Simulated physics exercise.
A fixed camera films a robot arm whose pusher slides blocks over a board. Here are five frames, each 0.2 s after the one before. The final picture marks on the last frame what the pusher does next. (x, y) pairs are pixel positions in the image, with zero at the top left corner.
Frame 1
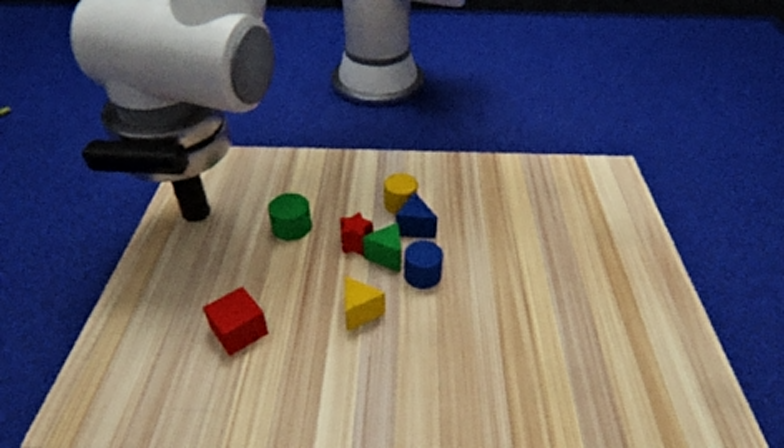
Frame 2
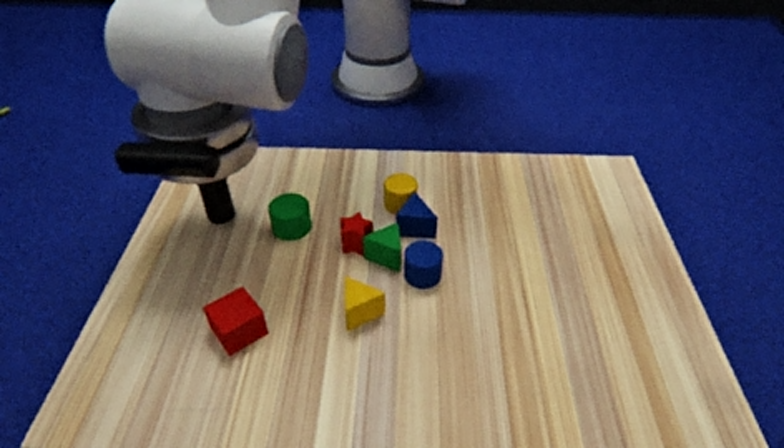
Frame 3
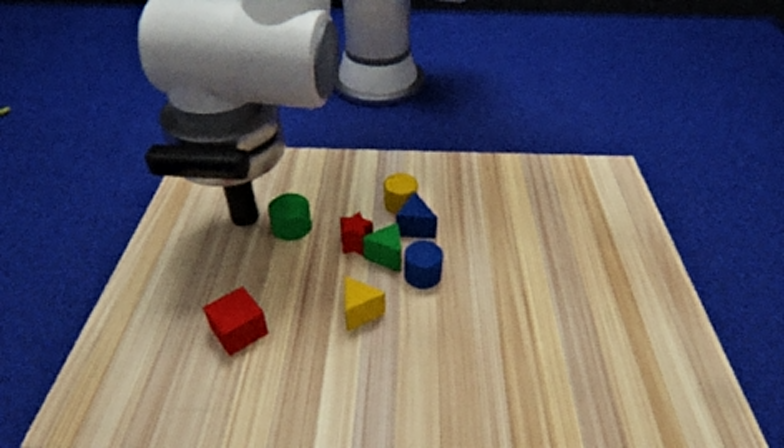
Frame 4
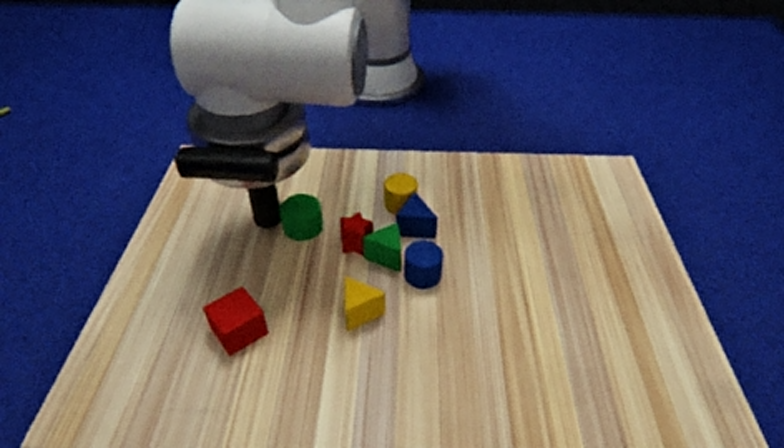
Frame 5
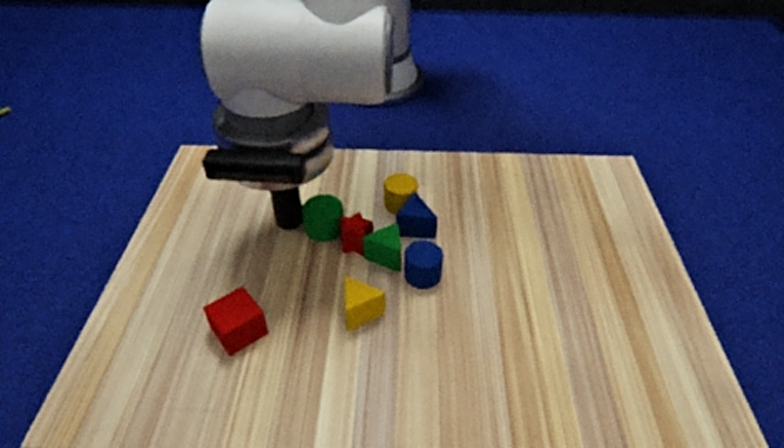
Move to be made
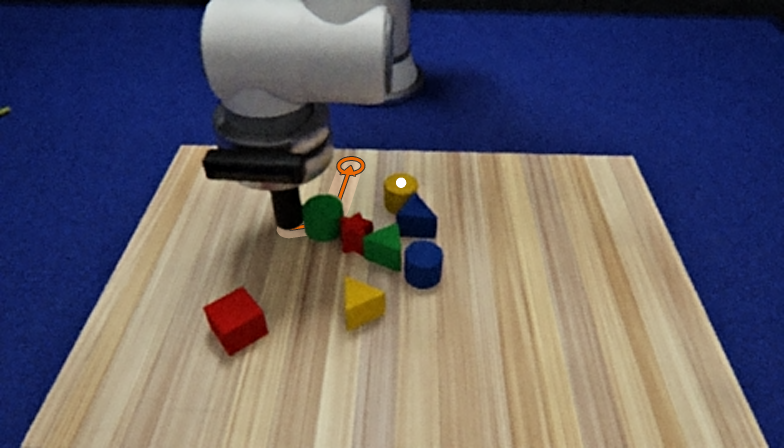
A white robot arm with a black pusher stands at the back left of a pale striped wooden board on blue cloth, seen from above the front by a still camera. A green round block sits near it, with red, yellow, blue and green blocks clustered mid-board and a red cube at lower left. The pusher slides right, meets the green round block and pushes it right, close beside the red star.
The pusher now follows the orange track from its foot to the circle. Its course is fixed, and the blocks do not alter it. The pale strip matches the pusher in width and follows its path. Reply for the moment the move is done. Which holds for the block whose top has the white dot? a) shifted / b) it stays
The answer is b.
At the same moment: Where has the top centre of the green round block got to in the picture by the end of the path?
Its top face will be centred at roughly (363, 200).
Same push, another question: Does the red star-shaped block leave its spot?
Yes, that is how it ends up.
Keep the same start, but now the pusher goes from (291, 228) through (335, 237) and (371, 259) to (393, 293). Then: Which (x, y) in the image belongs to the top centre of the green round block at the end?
In the picture, it is at (366, 201).
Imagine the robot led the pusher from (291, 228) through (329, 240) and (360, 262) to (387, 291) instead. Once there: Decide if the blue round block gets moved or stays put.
Moved off its spot.
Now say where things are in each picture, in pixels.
In the first picture, tip of the pusher (197, 213), middles of tops, green round block (288, 205), red star-shaped block (355, 223), green triangle (387, 236), yellow round block (401, 183).
In the second picture, pusher (222, 215), nothing pushed.
In the third picture, pusher (245, 217), nothing pushed.
In the fourth picture, pusher (268, 219), green round block (300, 206).
In the fifth picture, pusher (290, 221), green round block (322, 206), red star-shaped block (355, 223), green triangle (387, 236), yellow round block (401, 183).
The line goes from (291, 228) through (331, 217) and (342, 190) to (351, 166); the dot is on the yellow round block.
What follows on the original path. One third of the way, pusher (330, 209); green round block (362, 200); red star-shaped block (373, 225), turned 40° clockwise; green triangle (392, 241).
Two thirds of the way, pusher (342, 182); green round block (363, 200); red star-shaped block (373, 225), turned 40° clockwise; green triangle (392, 241).
At the end, pusher (350, 159); green round block (363, 200); red star-shaped block (373, 225), turned 40° clockwise; green triangle (392, 241); yellow round block unmoved.
